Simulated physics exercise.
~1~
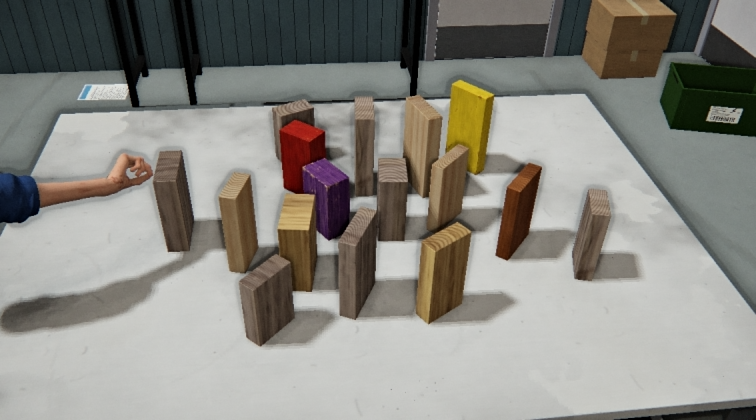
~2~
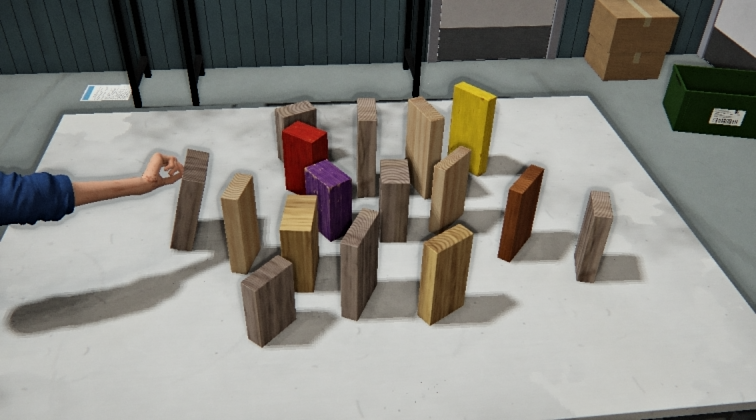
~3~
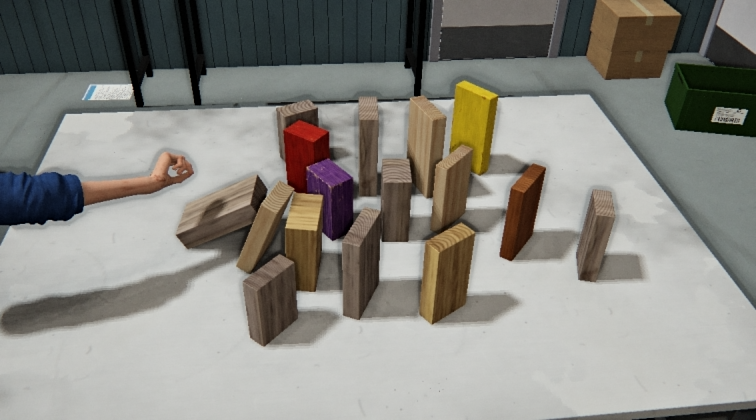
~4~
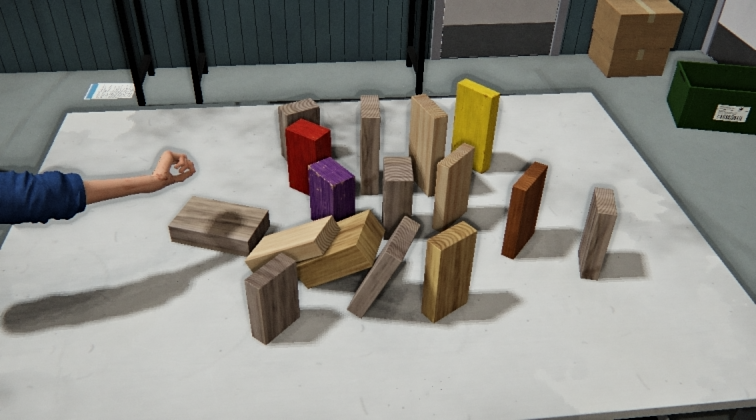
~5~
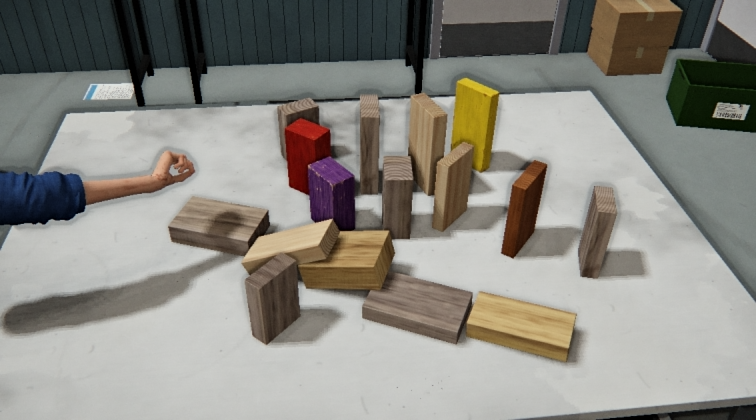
A hand tipping a wooden block rightward, toppling four more in turn, while the red, purple and yellow blocks stay standing.
